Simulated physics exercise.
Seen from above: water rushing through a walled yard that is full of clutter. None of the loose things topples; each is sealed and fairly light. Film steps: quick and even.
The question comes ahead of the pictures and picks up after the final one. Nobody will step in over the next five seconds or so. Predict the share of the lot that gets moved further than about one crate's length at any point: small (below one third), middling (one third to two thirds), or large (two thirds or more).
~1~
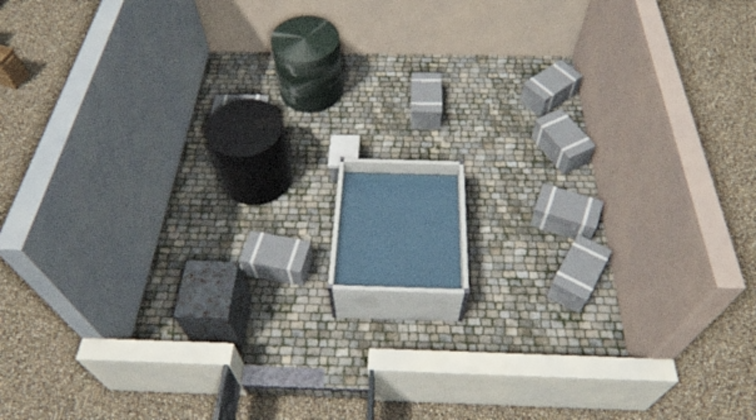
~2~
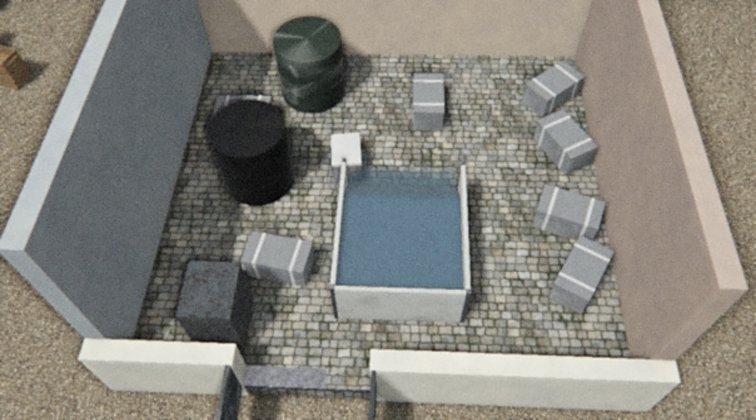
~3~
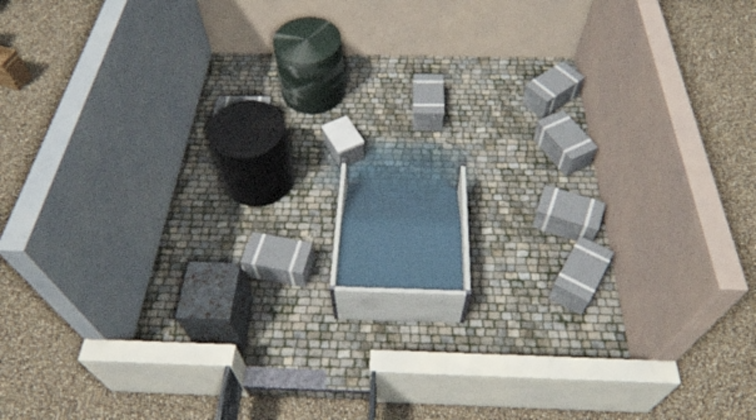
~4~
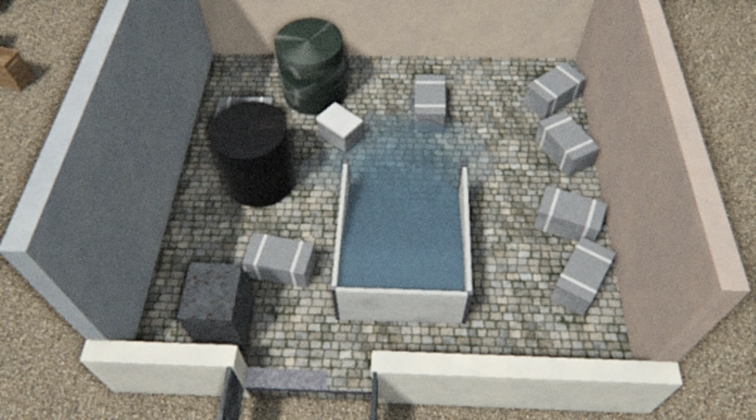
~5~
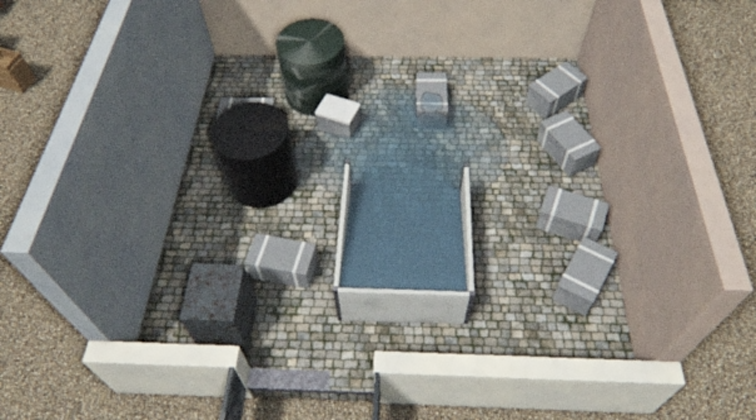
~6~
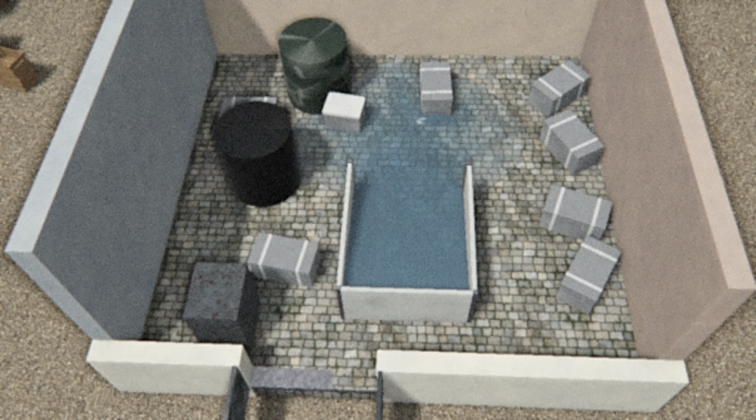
The share is large, two thirds or more.
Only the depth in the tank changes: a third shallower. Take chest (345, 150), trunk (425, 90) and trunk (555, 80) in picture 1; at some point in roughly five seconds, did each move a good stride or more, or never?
Order as given: Displaced that much; displaced that much; displaced that much.
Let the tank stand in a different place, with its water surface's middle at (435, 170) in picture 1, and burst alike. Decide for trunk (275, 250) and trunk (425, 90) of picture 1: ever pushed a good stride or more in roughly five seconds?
Going in the order given, the first did not get there and the second got carried that far.
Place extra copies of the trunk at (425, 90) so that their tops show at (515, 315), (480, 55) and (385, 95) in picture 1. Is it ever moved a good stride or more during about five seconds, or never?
In sequence: Hardly budges; knocked well away; knocked well away.
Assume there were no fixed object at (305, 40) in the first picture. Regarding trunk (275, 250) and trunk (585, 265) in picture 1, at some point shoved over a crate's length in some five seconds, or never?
Respectively, below that distance and below that distance.
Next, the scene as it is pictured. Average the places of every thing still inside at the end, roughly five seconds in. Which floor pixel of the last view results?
The average sits close to (450, 201).
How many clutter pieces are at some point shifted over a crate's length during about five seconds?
Tally: 6.
A moment on, 2 of 8 are well off their spots; 1 afloat.
Next, 2 of 8 are well off their spots; 2 afloat.
Later, 5 of 8 are well off their spots; 4 afloat.
In the end, 6 of 8 are well off their spots, and 6 have been at some point; 3 afloat.
